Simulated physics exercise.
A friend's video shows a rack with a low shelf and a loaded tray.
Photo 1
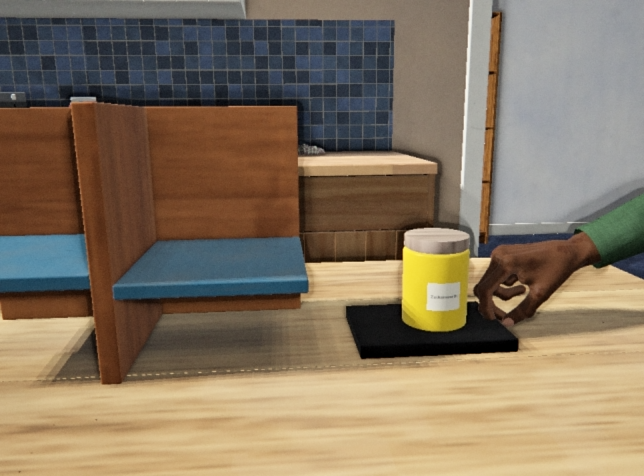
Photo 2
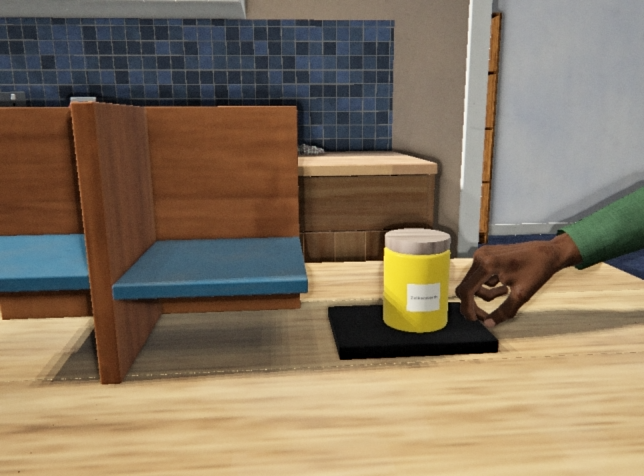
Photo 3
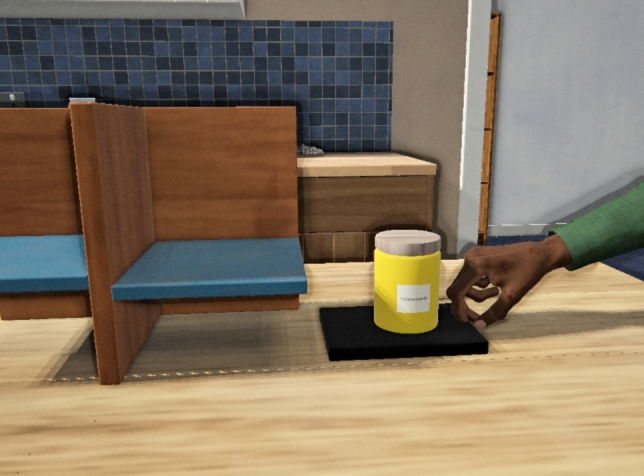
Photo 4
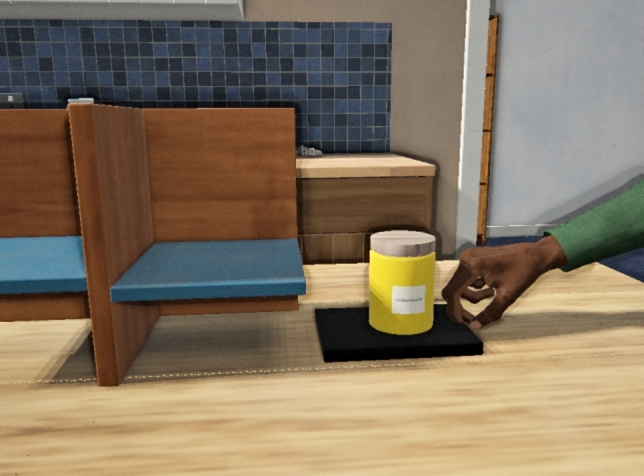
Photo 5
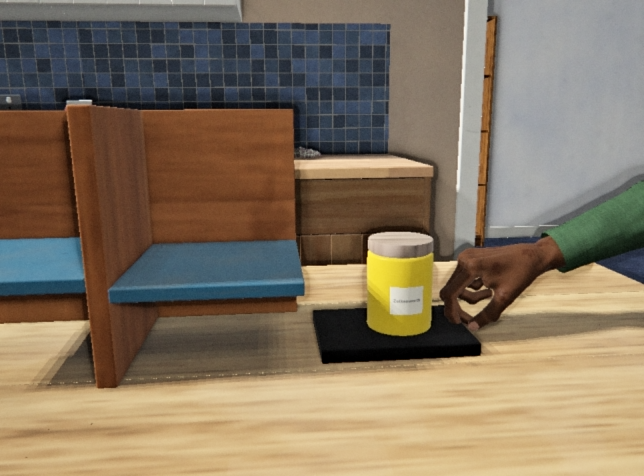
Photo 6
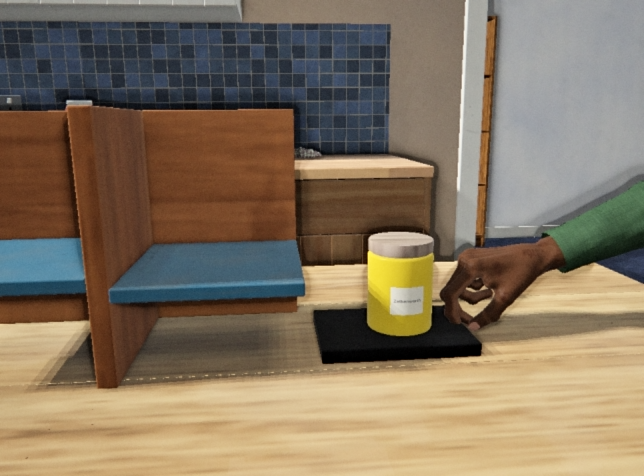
In this clip, a hand in a green sleeve slides a black board carrying a yellow jar a short way left across a wooden surface, toward a wooden rack with blue shelves, with barely any movement in the later moments.
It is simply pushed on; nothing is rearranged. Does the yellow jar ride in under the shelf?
It gets hit.
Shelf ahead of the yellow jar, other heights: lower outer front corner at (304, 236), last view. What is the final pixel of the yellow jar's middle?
It'd end up somewhere close to (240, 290).
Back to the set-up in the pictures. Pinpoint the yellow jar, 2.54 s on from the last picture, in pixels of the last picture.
Predicted centre: Roughly (339, 290).
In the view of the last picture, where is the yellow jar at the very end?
Looks like it settles somewhere around (372, 309).
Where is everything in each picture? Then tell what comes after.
The first frame shows hand sliding it forward; yellow jar (436, 278); shelf (127, 230).
The second frame shows hand sliding it forward; yellow jar (416, 278); black board (406, 328).
The third frame shows hand sliding it forward; yellow jar (406, 280); shelf (126, 230).
The fourth frame shows hand sliding it forward; yellow jar (401, 281); black board (392, 330).
The fifth frame shows hand sliding it forward; yellow jar (400, 282); shelf (123, 233).
The sixth frame shows hand sliding it forward; yellow jar (400, 282); black board (390, 331).
Then, 2.04 s later than the last frame, yellow jar tilted by 8° near (332, 283).
Then, 2.54 s later than the last frame, yellow jar tilted by 50° near (339, 290).
When it is over, the yellow jar is knocked back, near (372, 309).
